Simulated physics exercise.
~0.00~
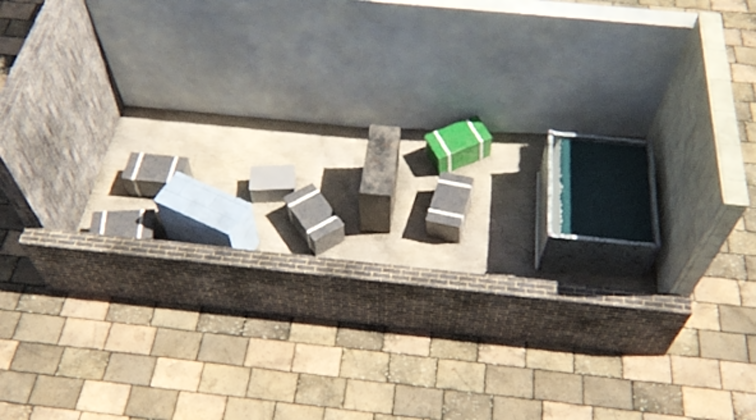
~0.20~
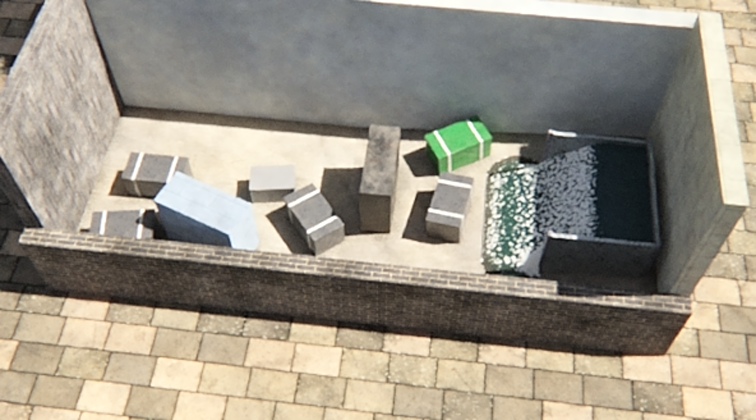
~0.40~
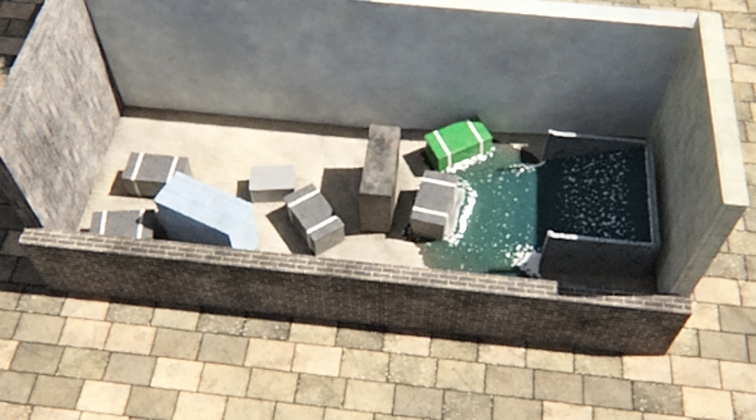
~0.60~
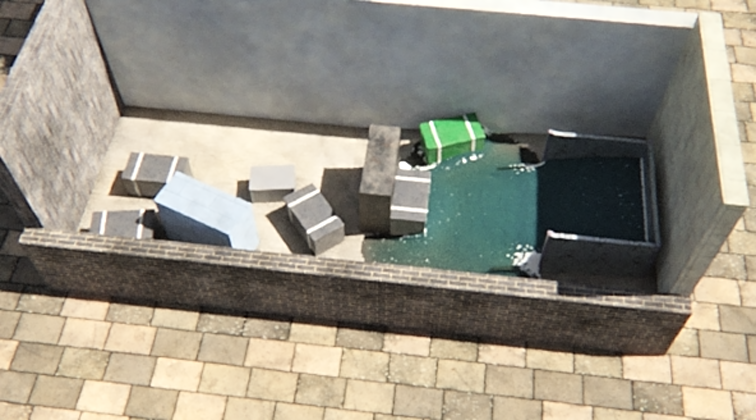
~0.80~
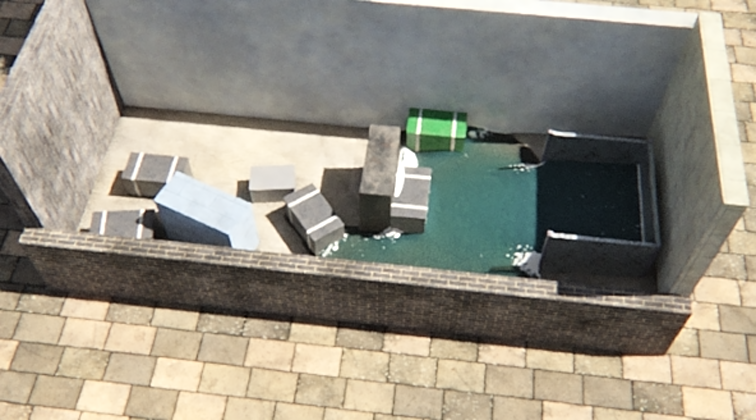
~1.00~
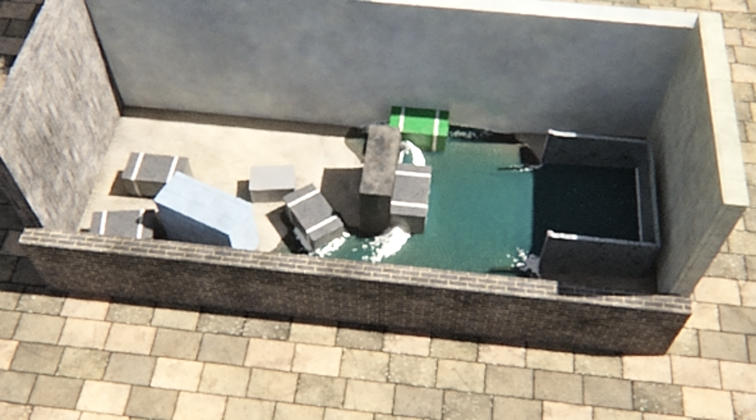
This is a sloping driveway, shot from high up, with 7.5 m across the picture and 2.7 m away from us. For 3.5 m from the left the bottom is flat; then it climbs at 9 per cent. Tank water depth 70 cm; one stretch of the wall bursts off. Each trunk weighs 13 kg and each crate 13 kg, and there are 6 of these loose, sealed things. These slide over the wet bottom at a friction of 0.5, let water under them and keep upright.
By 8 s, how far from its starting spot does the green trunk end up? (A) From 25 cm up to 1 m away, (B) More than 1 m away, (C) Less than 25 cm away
(B) More than 1 m away.
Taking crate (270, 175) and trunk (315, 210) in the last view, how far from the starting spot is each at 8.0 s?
That comes to 200 cm for the first and 5 cm for the second.
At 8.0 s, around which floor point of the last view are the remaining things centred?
(253, 170).
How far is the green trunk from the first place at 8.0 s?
I'd estimate some 350 centimetres.
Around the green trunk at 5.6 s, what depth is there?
About 12 cm.
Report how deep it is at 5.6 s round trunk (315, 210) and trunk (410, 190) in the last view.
Some 4 cm at the first, some 14 cm at the second.
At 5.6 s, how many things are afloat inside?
Count at that moment: 6.
After 1.6 s the green trunk is near (338, 131), 1.7 m from its start, aground; 1 afloat.
After 3.6 s the green trunk is near (164, 100), 4.1 m from its start, afloat; 5 afloat.
After 5.6 s the green trunk is near (161, 161), 4.0 m from its start, afloat; 6 afloat.
After 8.0 s the green trunk is near (208, 109), 3.5 m from its start, afloat; 6 afloat.
